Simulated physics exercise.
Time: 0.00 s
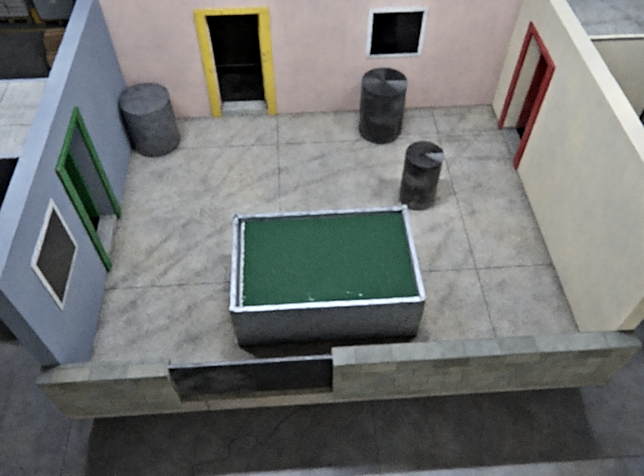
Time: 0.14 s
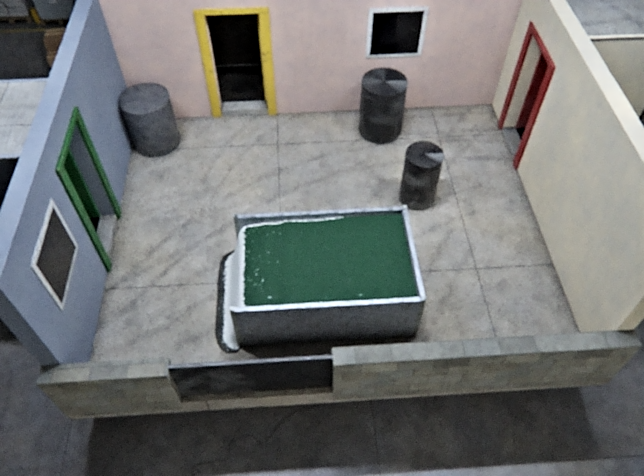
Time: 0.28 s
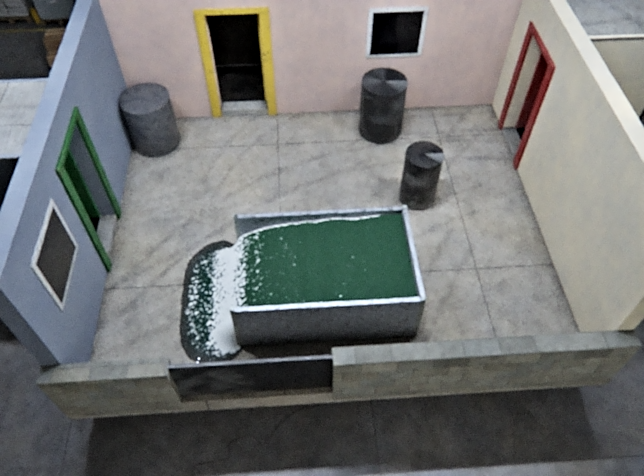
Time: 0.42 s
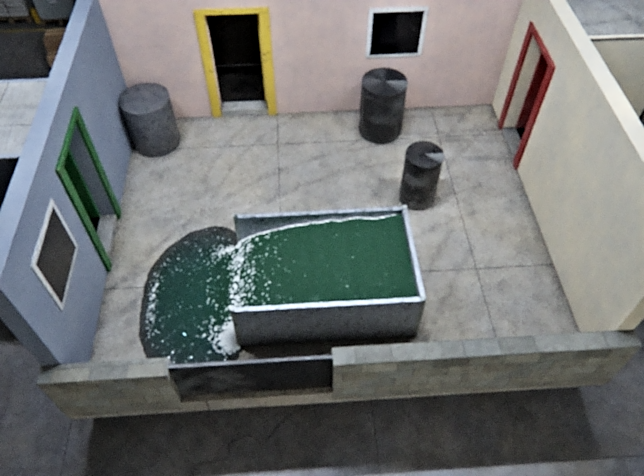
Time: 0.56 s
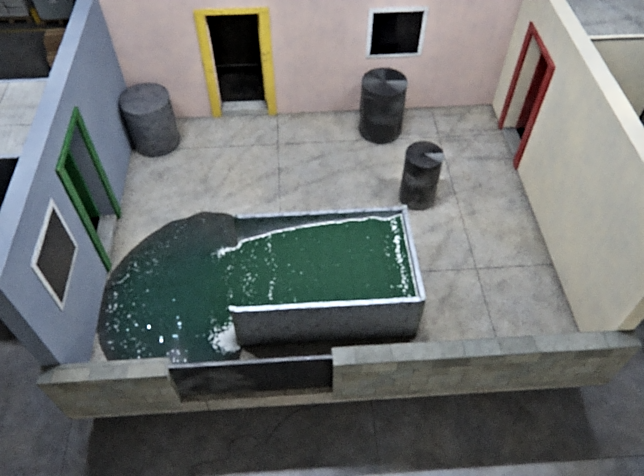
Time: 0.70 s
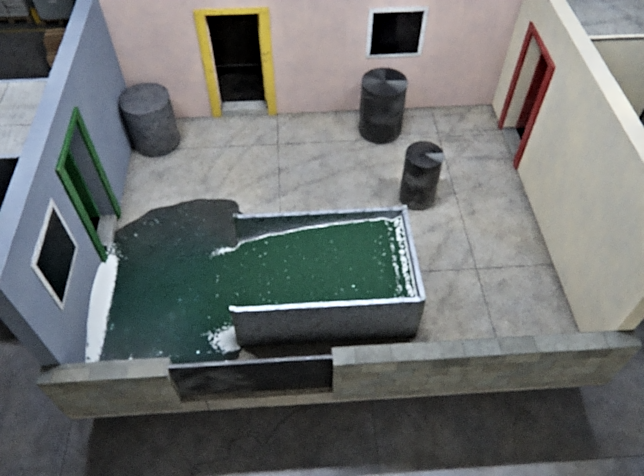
Green water pouring from the open left side of a rectangular tank, spreading across the grey floor to the blue wall.
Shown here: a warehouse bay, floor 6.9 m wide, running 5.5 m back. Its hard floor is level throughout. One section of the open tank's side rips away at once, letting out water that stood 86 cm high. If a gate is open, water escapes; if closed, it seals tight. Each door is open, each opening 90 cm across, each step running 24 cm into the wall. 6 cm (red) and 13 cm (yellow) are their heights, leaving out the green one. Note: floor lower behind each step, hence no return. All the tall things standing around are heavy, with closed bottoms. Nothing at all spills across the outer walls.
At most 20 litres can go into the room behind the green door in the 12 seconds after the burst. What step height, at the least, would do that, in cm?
Roughly 31 cm at minimum.
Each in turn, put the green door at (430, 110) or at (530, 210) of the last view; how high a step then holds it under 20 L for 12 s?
Around 8.0 and 8.0 cm respectively.
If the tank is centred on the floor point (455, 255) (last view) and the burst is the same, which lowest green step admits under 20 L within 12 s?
You'd need some 26 cm.
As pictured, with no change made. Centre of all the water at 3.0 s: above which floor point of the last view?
(203, 270).
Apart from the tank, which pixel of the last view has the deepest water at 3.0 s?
Check close to (140, 162).
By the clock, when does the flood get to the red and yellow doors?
Times: Red = 5.0 s, yellow = 2.6 s.
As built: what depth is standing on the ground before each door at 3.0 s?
Green door: 26 cm; red door: 0 cm; yellow door: 14 cm.
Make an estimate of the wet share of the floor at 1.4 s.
Approximately 25 % of it.
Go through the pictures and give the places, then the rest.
The first frame shows still water, 86 cm deep, in the open tank at (324, 259); the green door at (94, 199) is dry.
In the second frame, the front is at (223, 343), 0.3 m from the gap at (241, 284); 0.4 m2 of floor is wet, 86 cm left at the back.
In the third frame, the front is at (185, 330), 0.8 m from the gap at (242, 287); 1.4 m2 of floor is wet, 86 cm left at the back.
In the fourth frame, the front is at (145, 321), 1.4 m from the gap at (242, 288); 3.0 m2 of floor is wet, 85 cm left at the back.
In the fifth frame, the gap is at (242, 289), the front 2.0 m out at (104, 316); the back of the open tank holds 78 cm.
In the sixth frame, the front is at (101, 252), 2.2 m from the gap at (242, 289); 6.0 m2 of floor is wet, 71 cm left at the back; water is at the green door at (94, 199).
After 1.4 s water covers 25 % of the floor, deepest (59 cm) near (85, 391); 32 cm at the green door, 43 litres in over its 13 cm step.
After 3.0 s water covers 40 % of the floor, deepest (43 cm) near (140, 162); 26 cm at the green door, 198 litres in over its 13 cm step.
After 12.0 s water covers 100 % of the floor, deepest (12 cm) near (525, 195); 8 cm at the green door, 241 litres in over its 13 cm step.
At the green door as built, the water arrived by 0.7 s and peaked near 33 cm at 2.0 s.
With a step of 26 cm, 55 litres would have come in within the 12 s; with 35 cm, 8 litres. So under 20 litres takes about 31 cm.
